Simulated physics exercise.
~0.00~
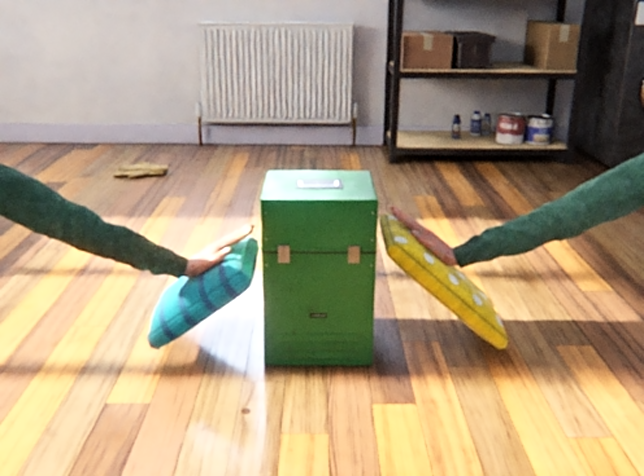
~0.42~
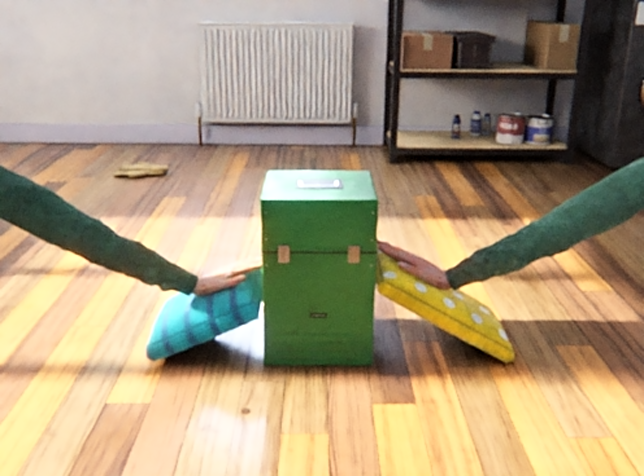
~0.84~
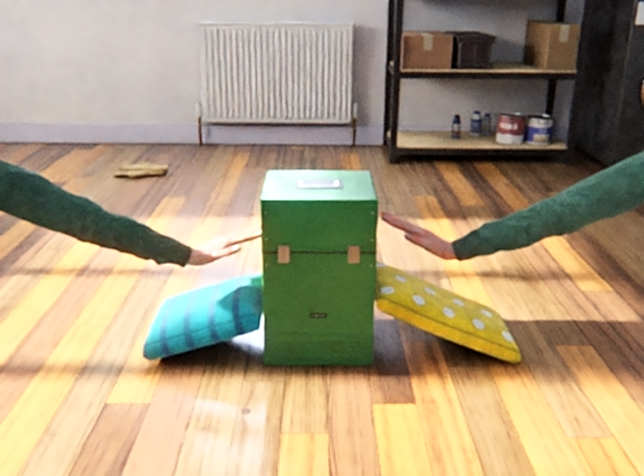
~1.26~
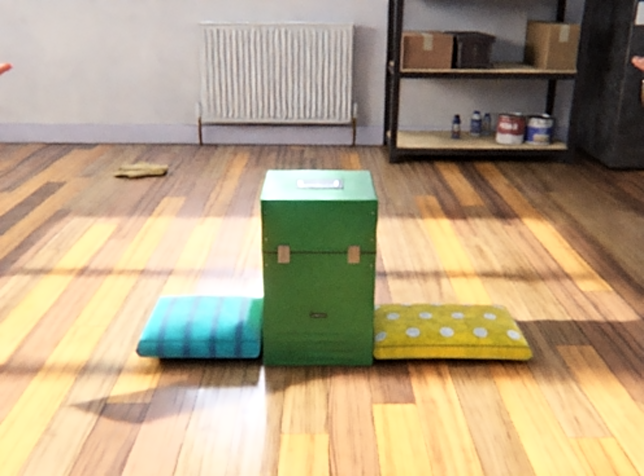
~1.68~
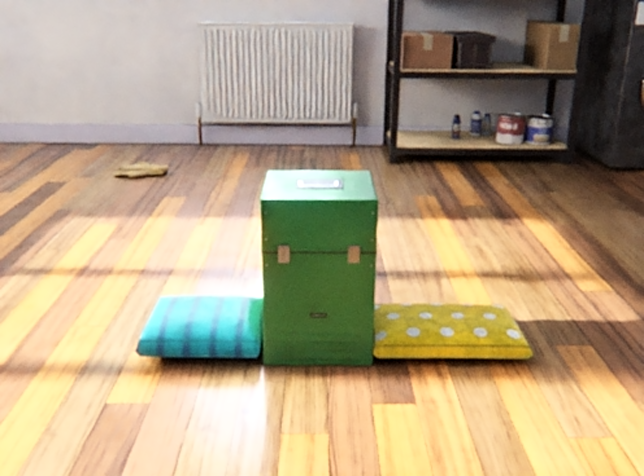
At the start, two green-sleeved arms reach in from opposite sides, each holding a cushion at a slant against a green chest on a sunlit wooden floor. The turquoise cushion is on the left and the yellow one with pale dots is on the right. Both cushions sink lower along the chest as the hands stay on them. The hands then lift away, leaving each cushion tilted at a shallow angle. As the arms withdraw, both cushions slump down. They end lying flat on the floor on either side of the chest, which never moves.
